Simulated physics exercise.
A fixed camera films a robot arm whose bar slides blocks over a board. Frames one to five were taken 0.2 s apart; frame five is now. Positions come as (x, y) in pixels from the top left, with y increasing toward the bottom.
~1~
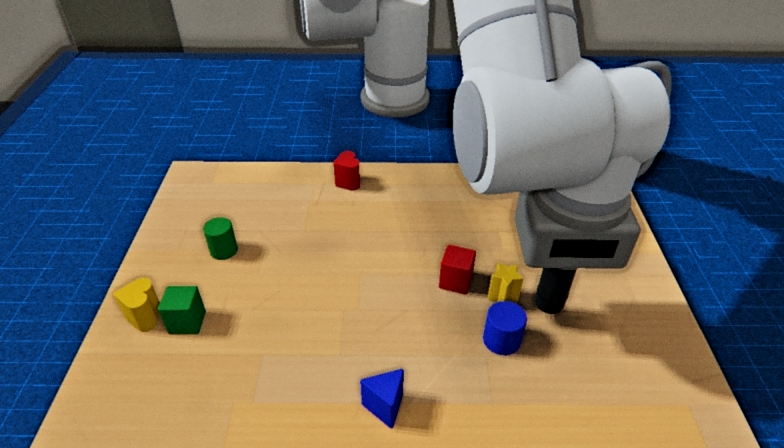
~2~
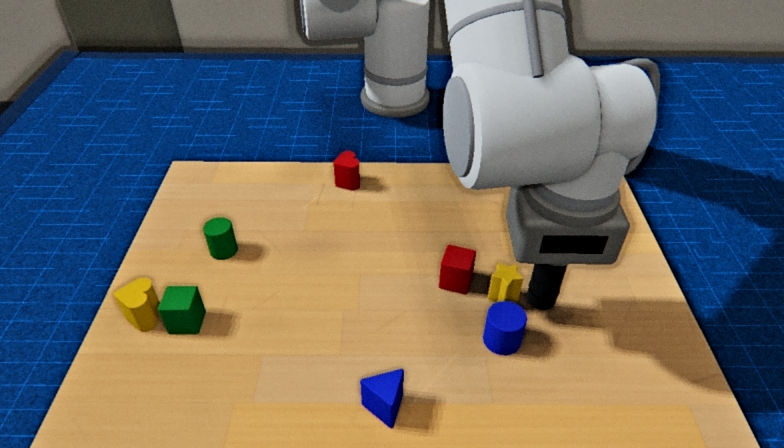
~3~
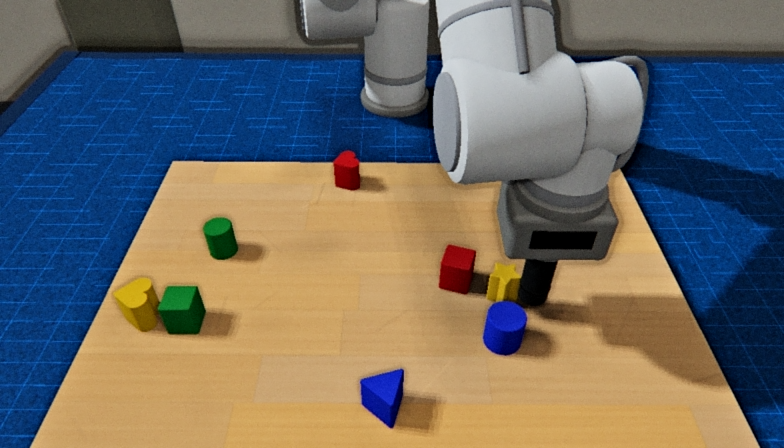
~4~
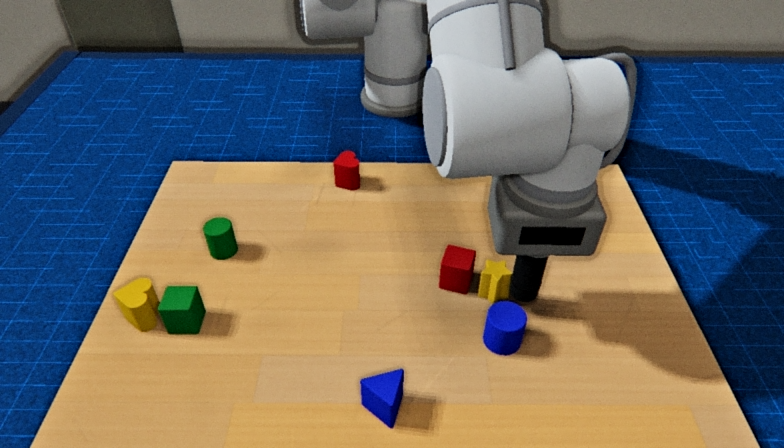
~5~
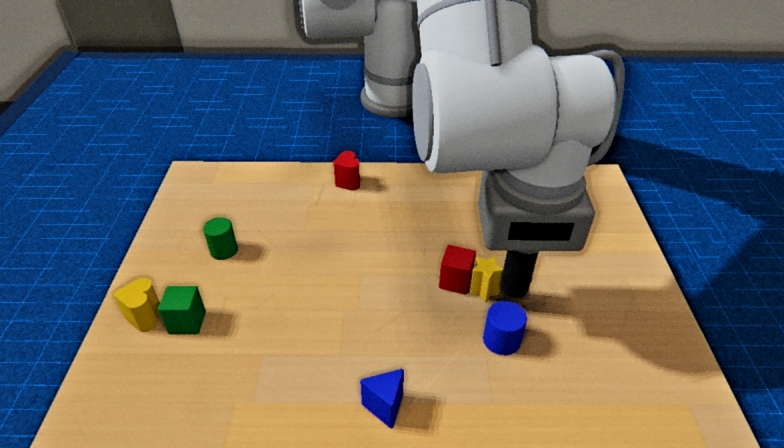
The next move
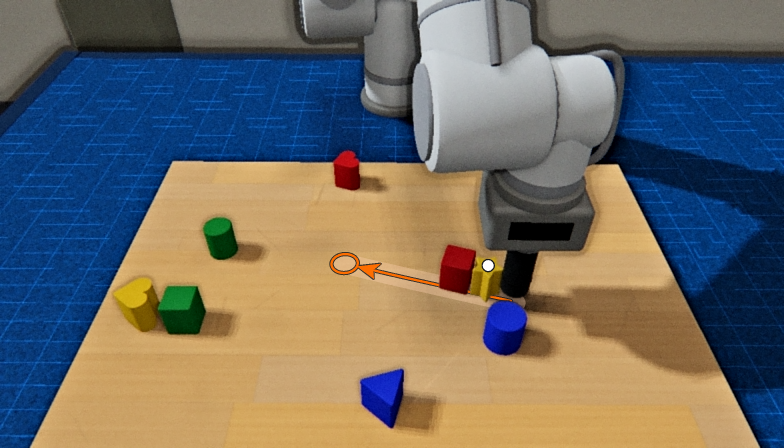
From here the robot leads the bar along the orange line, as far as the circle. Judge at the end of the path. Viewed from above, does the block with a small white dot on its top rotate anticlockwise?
It seems not.
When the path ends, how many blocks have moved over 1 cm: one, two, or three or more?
The answer is two blocks, counting only moves over 1 cm.
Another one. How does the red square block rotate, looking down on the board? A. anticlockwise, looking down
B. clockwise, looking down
The correct letter is B.
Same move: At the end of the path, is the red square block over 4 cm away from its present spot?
Answer: Yes.
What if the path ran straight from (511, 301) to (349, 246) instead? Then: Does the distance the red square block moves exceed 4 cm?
Answer: Yes.
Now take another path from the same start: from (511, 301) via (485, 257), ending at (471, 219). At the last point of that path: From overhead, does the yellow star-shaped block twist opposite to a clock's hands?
Answer: Yes.
The drawn path runs from (511, 301) directly to (345, 263); the dot is on the yellow star-shaped block.
On the path given first. One third of the way, bar at (455, 276); red square block at (408, 239); yellow star-shaped block at (431, 251).
Two thirds of the way, bar at (398, 263); red square block at (373, 217), turned 50° clockwise; yellow star-shaped block at (381, 234), turned 50° clockwise.
At the end, bar at (344, 251); red square block at (367, 210), turned 85° clockwise; yellow star-shaped block at (346, 222), turned 110° clockwise; blue circular block not moved.
